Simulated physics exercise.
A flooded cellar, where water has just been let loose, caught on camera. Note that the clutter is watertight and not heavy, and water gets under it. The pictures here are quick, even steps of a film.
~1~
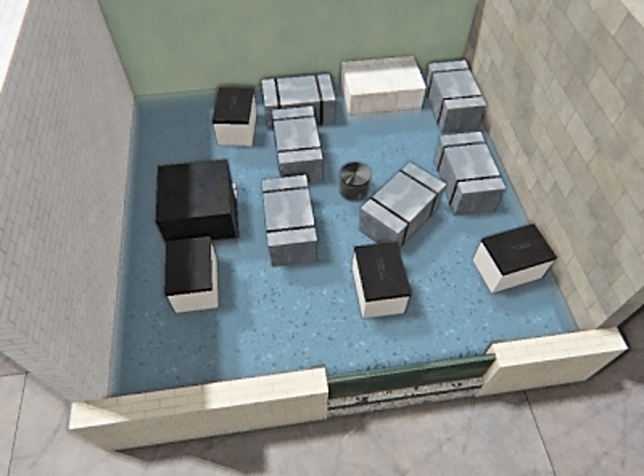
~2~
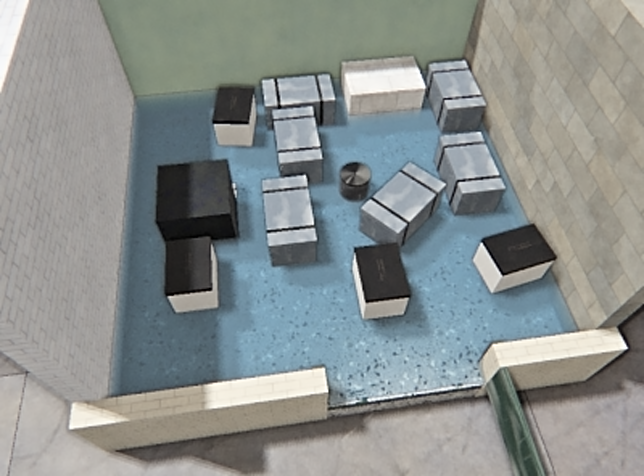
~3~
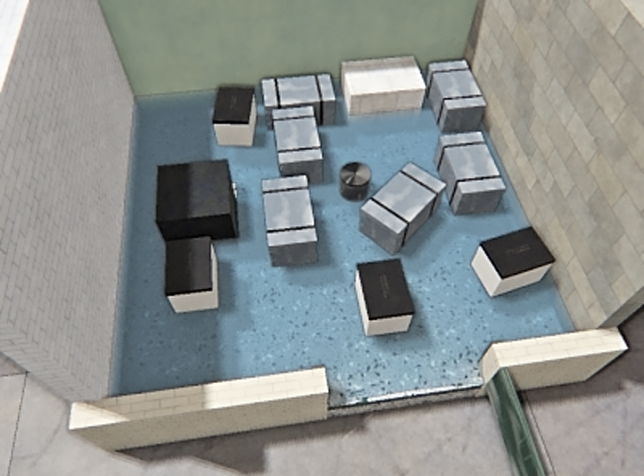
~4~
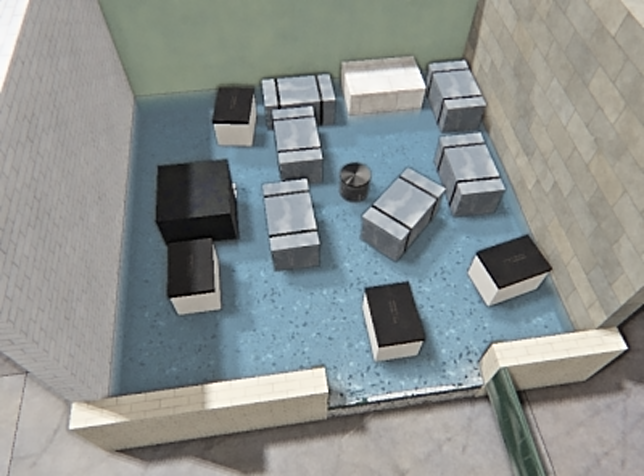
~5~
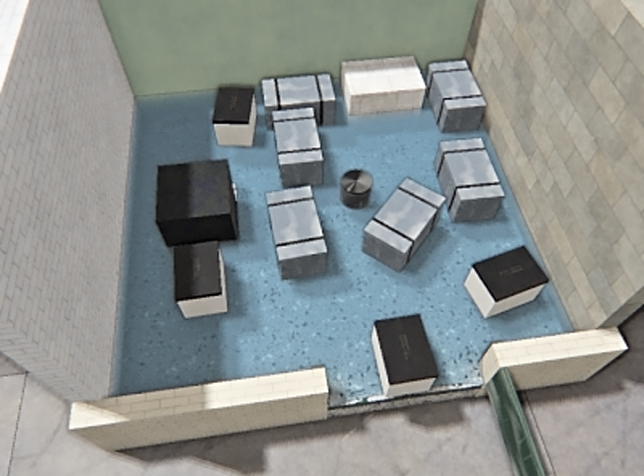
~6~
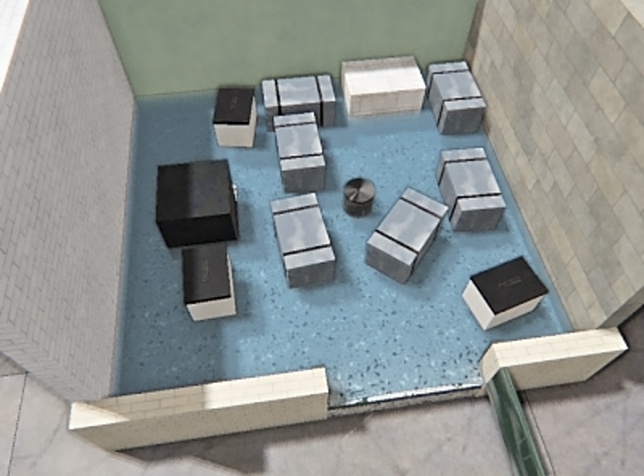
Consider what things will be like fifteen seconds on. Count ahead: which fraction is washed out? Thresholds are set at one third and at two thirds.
I would say two thirds or above.
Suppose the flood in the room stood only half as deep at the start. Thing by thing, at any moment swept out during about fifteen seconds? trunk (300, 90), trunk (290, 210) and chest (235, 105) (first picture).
Held back, swept away, held back.
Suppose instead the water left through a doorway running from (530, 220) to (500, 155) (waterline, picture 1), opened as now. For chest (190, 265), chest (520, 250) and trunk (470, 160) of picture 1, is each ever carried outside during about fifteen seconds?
Object by object: Never exits, drifts out, drifts out.
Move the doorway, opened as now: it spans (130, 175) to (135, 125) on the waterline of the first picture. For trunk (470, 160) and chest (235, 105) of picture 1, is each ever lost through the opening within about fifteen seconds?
One by one, the outcome is not removed and flushed out.
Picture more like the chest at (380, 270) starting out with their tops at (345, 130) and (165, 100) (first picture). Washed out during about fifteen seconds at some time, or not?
First lost, then retained.
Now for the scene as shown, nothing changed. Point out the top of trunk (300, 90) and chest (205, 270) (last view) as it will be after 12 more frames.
They end up close to (334, 128) and close to (296, 312).
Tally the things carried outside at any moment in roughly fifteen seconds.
I get 8.
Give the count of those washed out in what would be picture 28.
By my count it is 7.
A moment on, 1 of 11 are out; 10 afloat.
Next, 4 of 11 are out; 7 afloat.
Later, 7 of 11 are out; 4 afloat.
In the end, 8 of 11 are out; 3 afloat.
